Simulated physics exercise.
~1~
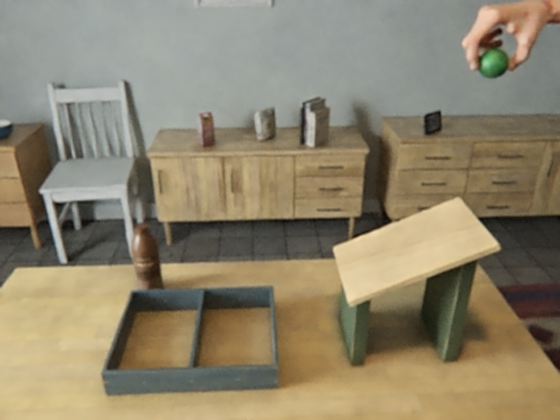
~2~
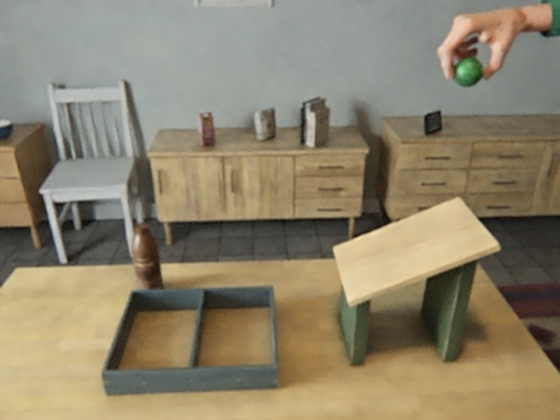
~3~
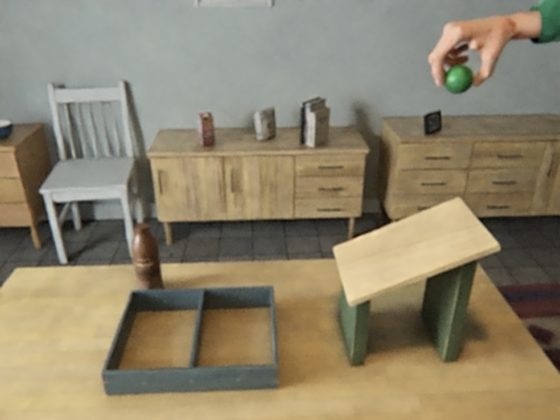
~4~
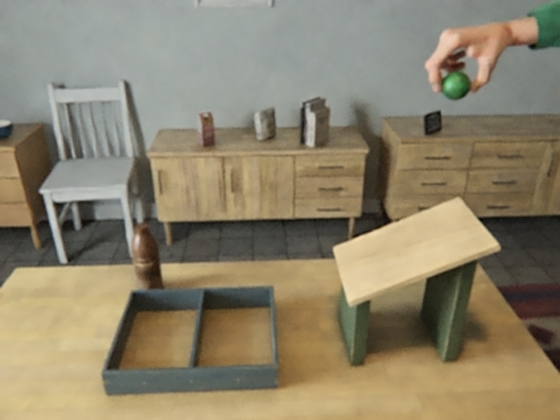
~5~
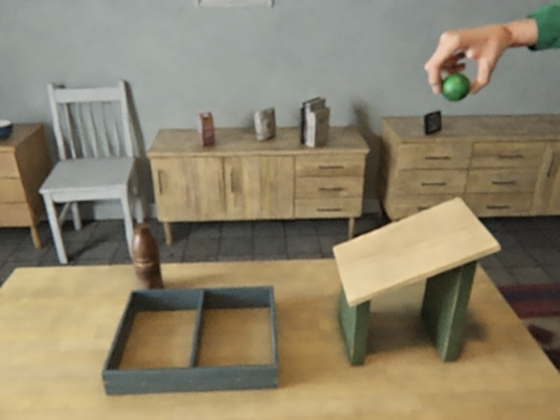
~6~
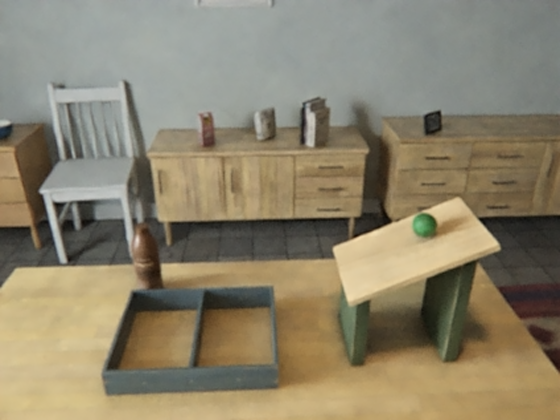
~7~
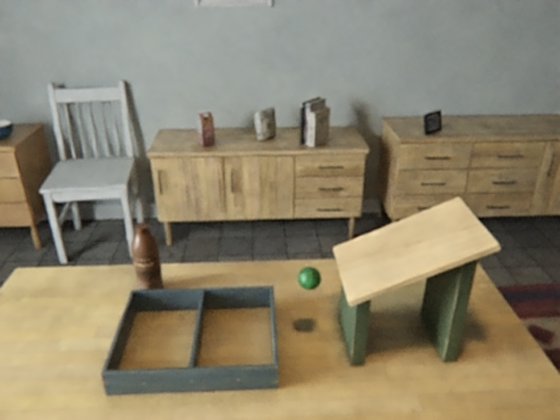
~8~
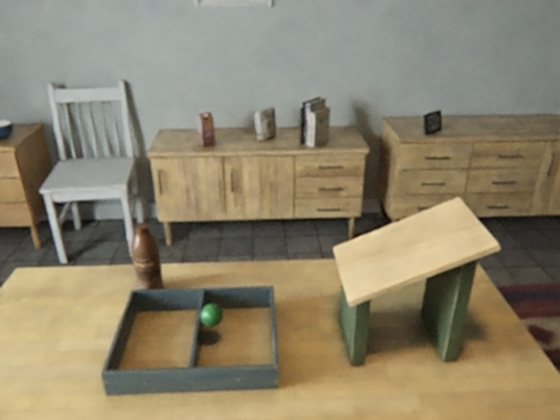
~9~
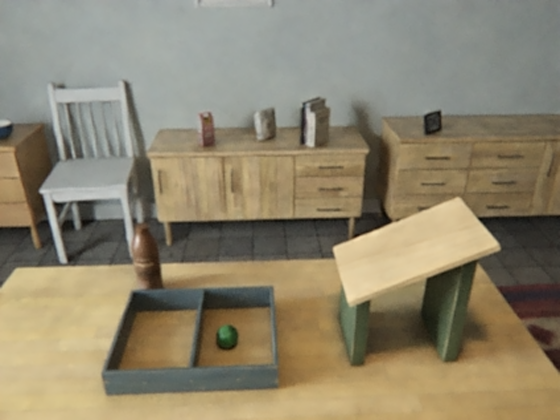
To begin with, a hand holds a green ball high on the right, above a slanted board on a wooden table, while a brown bottle stands behind a dark tray with two bays. The hand moves a little left and downward, then pauses over the board. It lets go and withdraws, and the ball lands on the upper part of the slope. The ball leaves the lower left edge and travels through the air toward the tray. It reaches the divider, turns back slightly to the right, and ends in the bay nearer the board, with the bottle still upright.
